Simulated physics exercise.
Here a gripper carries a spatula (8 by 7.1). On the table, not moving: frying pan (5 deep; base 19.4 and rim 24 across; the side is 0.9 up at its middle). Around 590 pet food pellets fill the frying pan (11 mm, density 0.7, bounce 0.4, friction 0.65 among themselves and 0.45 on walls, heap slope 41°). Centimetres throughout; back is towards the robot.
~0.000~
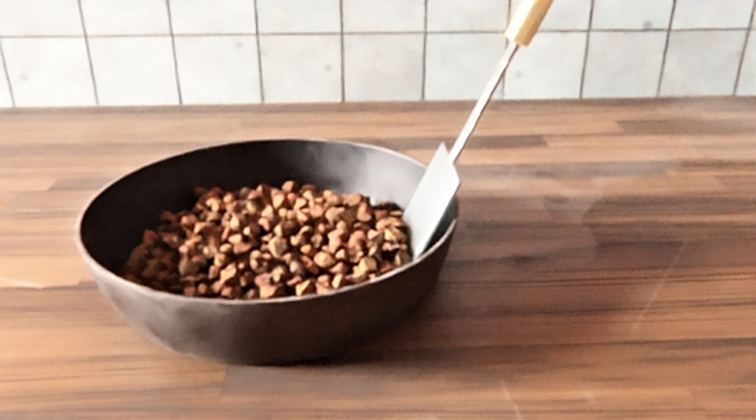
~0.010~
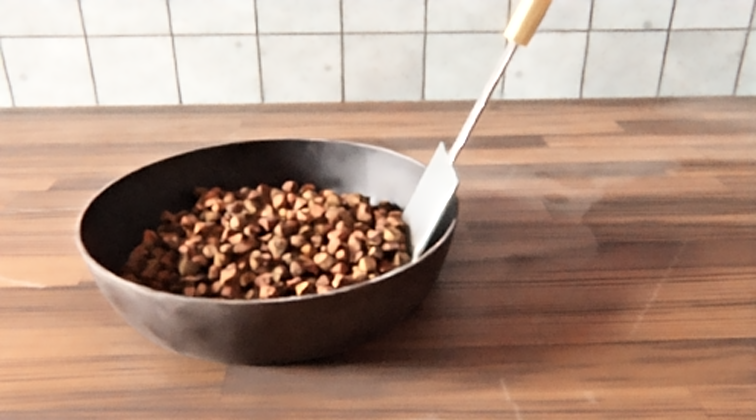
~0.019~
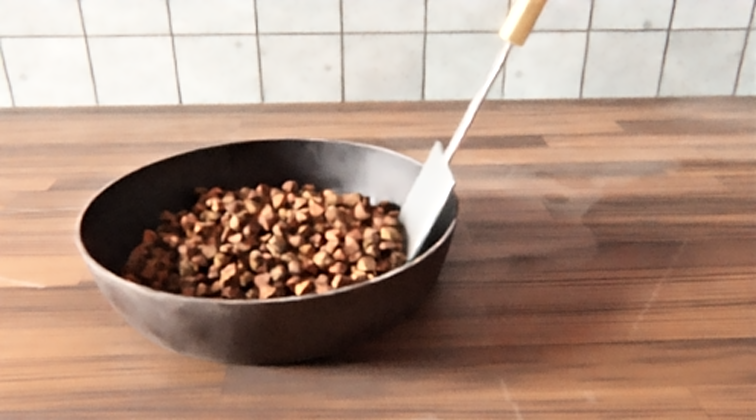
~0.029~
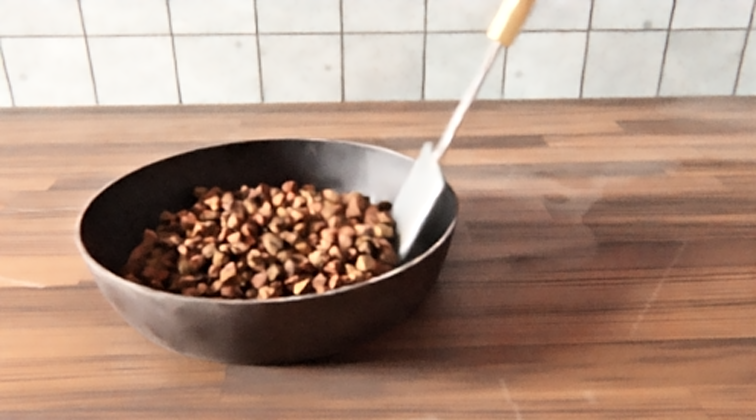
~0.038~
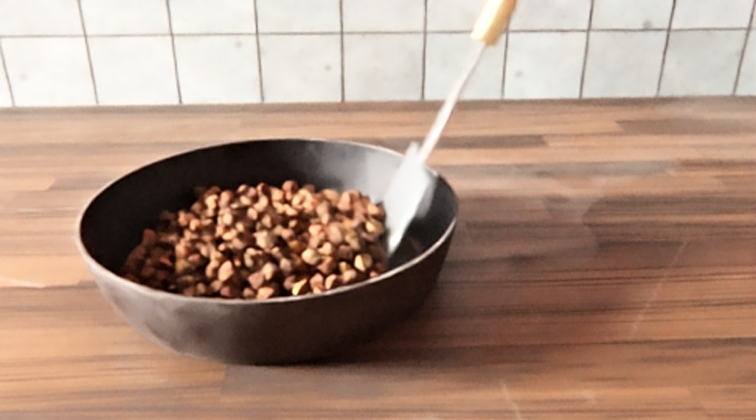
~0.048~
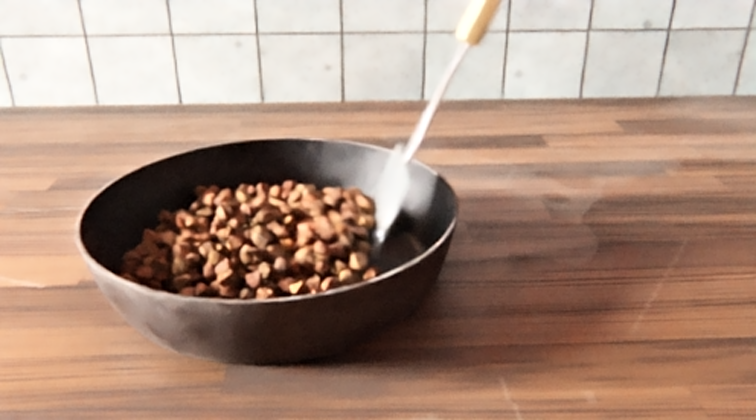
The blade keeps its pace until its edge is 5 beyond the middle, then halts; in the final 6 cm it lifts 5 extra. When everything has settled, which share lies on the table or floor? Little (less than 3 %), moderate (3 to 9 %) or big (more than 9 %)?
Share on the table or floor: Big (more than 9 %).
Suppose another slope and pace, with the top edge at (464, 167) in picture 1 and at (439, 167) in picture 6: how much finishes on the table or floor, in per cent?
About 0 per cent.
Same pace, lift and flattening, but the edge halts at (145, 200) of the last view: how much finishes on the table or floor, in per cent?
Some 25 per cent.
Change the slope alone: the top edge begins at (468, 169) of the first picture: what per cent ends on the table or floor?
Some 15 per cent.
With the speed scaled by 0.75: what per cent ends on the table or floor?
About 5 per cent.
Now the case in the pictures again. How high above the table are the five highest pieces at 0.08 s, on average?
Some 6 cm.
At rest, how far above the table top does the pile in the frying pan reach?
Roughly 6.0 cm.
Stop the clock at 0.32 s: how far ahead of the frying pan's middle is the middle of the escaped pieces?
About 24 cm.
After 0.08 s, sloping 65°, highest piece 6 above the table; 589 in the frying pan.
After 0.11 s, sloping 65°, highest piece 8 above the table; 589 in the frying pan.
After 0.32 s, sloping 65°, highest piece 14 above the table; 514 in the frying pan, 55 on the table or floor, 20 on the blade or in flight.
After 1.37 s, sloping 65°, highest piece 6 above the table; 514 in the frying pan, 75 on the table or floor.
At rest, 514 in the frying pan, 75 on the table or floor. That is 13 % on the table or floor.
